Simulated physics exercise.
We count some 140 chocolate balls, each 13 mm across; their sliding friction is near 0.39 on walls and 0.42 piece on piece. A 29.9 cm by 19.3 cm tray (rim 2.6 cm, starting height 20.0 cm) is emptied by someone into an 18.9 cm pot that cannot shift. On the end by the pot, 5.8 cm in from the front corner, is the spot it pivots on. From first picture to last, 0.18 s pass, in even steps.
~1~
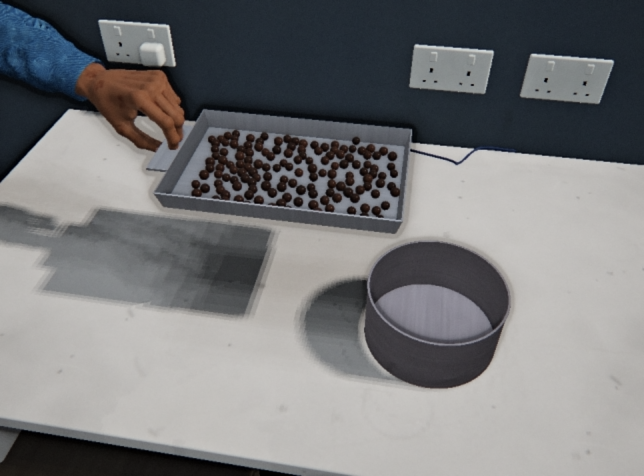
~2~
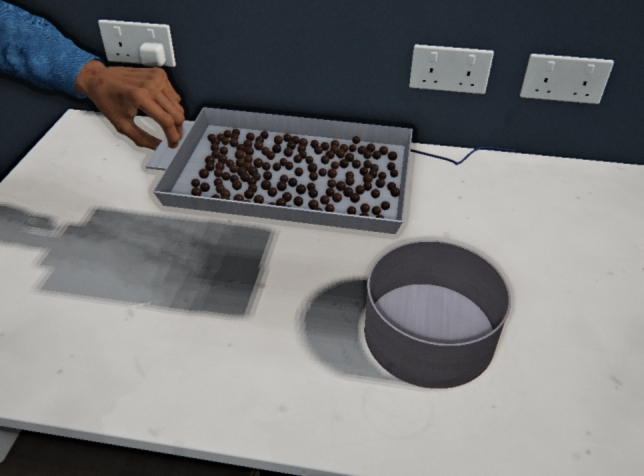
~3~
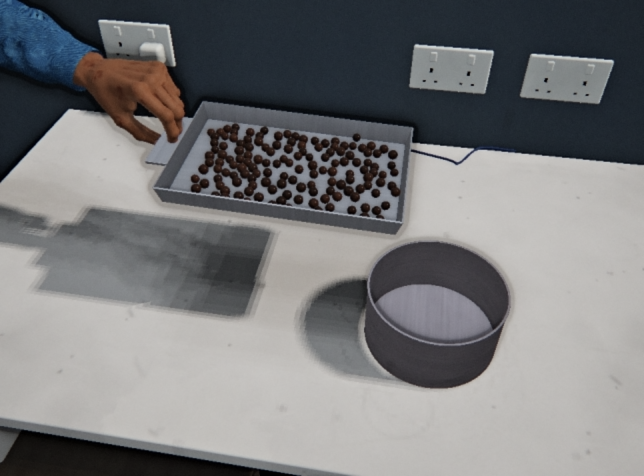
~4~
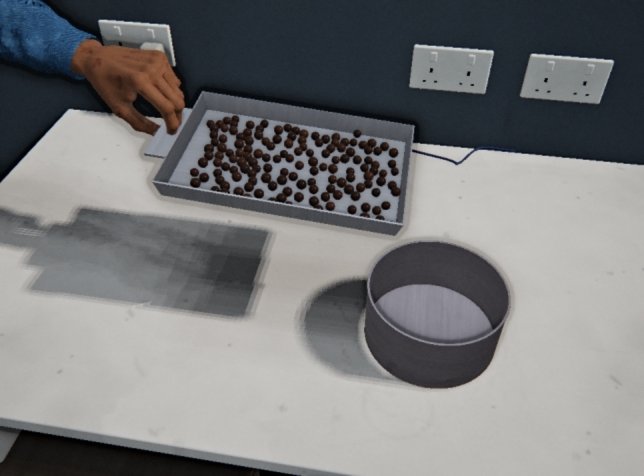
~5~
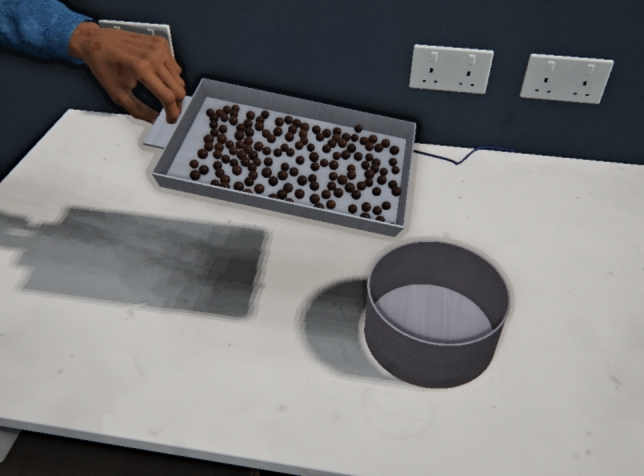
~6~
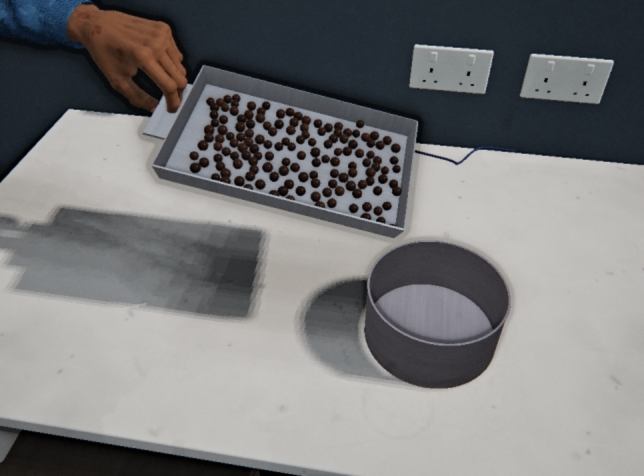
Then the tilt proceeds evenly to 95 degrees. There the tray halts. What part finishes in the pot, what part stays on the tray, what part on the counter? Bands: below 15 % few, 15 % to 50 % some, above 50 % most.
Result: Pot: Most, left on the tray: Few, counter: Few.
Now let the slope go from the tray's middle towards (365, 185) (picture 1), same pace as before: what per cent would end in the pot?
Estimate: Some 75 per cent.
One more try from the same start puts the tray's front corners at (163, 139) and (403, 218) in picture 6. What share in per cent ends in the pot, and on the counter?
That works out as pot 55 and counter 45.
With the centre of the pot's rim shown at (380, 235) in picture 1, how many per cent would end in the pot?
Estimate: ~ 0 %.
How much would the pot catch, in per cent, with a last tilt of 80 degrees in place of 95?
Estimated share: About 85 %.
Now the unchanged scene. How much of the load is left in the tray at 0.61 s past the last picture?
I'd put it at roughly 90 per cent.
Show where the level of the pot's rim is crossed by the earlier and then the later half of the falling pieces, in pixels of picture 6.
Around (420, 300), then (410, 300).
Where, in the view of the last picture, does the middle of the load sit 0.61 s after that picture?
Look about (394, 206) in the last view.
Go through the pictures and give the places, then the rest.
In the first picture, tray tilt 0 degrees, front corners at (160, 190) and (397, 217); middle of the pieces at (299, 173); pot at (438, 288).
In the second picture, tray tilt 1 degrees, front corners at (160, 189) and (397, 218); middle of the pieces at (299, 172).
In the third picture, tray tilt 2 degrees, front corners at (159, 185) and (398, 219); middle of the pieces at (299, 169).
In the fourth picture, tray tilt 6 degrees, front corners at (159, 179) and (399, 220), lowest corner right front; middle of the pieces at (299, 165).
In the fifth picture, tray tilt 10 degrees, front corners at (158, 171) and (399, 222), lowest corner right front; middle of the pieces at (300, 160).
In the sixth picture, tray tilt 14 degrees, front corners at (159, 163) and (400, 225), lowest corner right front; middle of the pieces at (301, 156); pot at (438, 288).
Then, 0.37 s after the last picture, tilt 54 degrees; the tray holds 100 %, the pot 0 %.
Then, 0.61 s after the last picture, tilt 80 degrees; the tray holds 90 %, the pot 5 %.
Then, 0.96 s after the last picture, tilt 95 degrees; the tray holds 5 %, the pot 90 %.
In the end, pot 100 %, tray 0 %, counter 0 %.
